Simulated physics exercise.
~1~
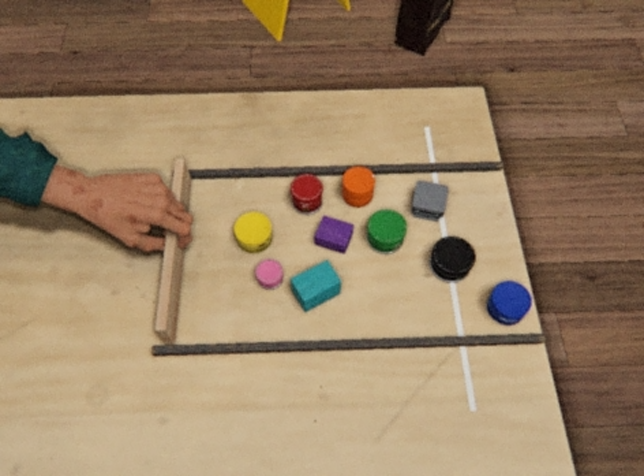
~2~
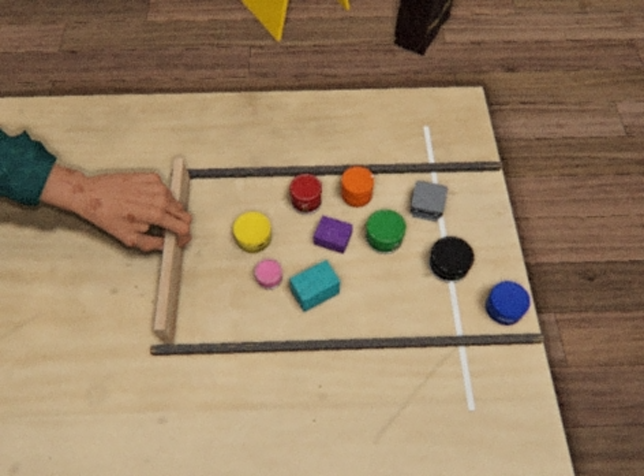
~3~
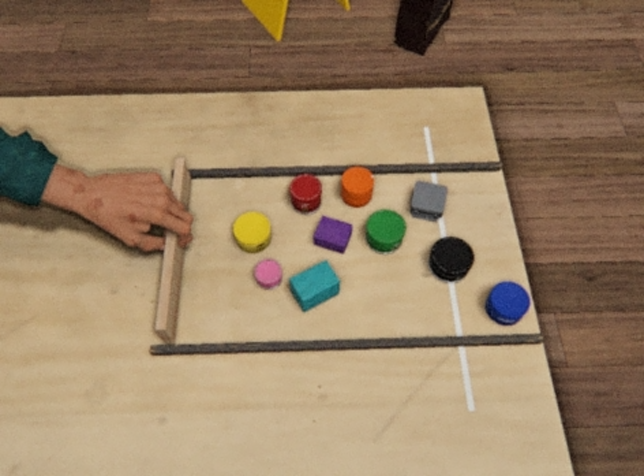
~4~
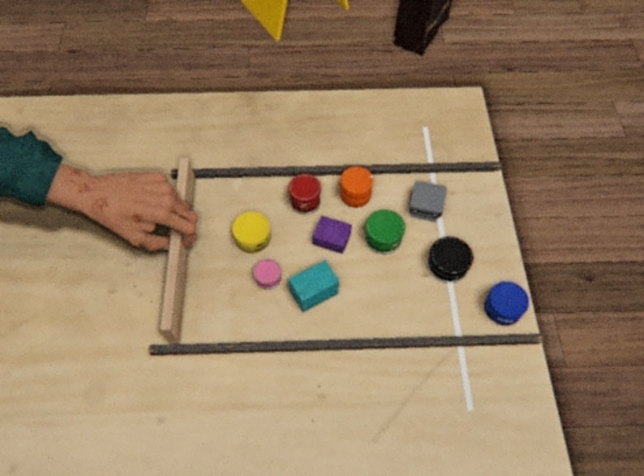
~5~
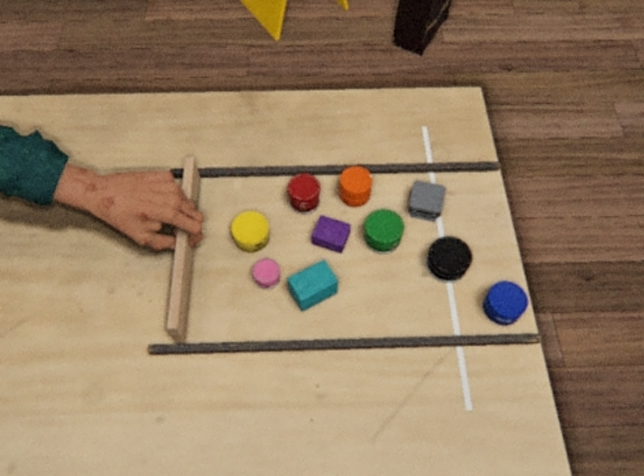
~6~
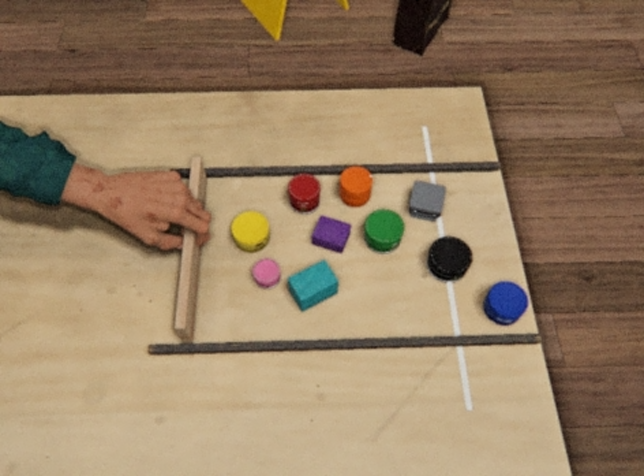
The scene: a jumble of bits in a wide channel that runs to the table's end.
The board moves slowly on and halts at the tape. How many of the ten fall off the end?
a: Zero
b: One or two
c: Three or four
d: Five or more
(b) One or two.
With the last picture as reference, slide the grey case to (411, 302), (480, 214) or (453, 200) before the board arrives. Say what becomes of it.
Taking the three spots in turn, the grey case holds its place, then comes off, then holds its place.
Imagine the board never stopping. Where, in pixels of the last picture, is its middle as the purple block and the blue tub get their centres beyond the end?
For the purple block at (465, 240), for the blue tub at (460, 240).
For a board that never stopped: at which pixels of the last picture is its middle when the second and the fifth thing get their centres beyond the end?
At (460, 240) for the second, at (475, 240) for the fifth.
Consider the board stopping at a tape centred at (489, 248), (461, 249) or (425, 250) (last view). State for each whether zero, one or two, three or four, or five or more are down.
In order: At least five, just one or two, zero.
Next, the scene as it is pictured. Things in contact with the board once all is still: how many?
Contact count: 4.
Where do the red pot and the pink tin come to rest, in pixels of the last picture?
The red pot stops around (455, 200); the pink tin around (460, 262).
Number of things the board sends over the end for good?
The count is 1.
A little later, none off yet; blue tub at rest near (505, 304); black pot at rest near (449, 260); grey case at rest near (427, 201).
Next, none off yet; blue tub at rest near (505, 304); black pot at rest near (451, 261); grey case shifted a little near (439, 195).
When it is over, the number that fall off is one or two; down, green pot.
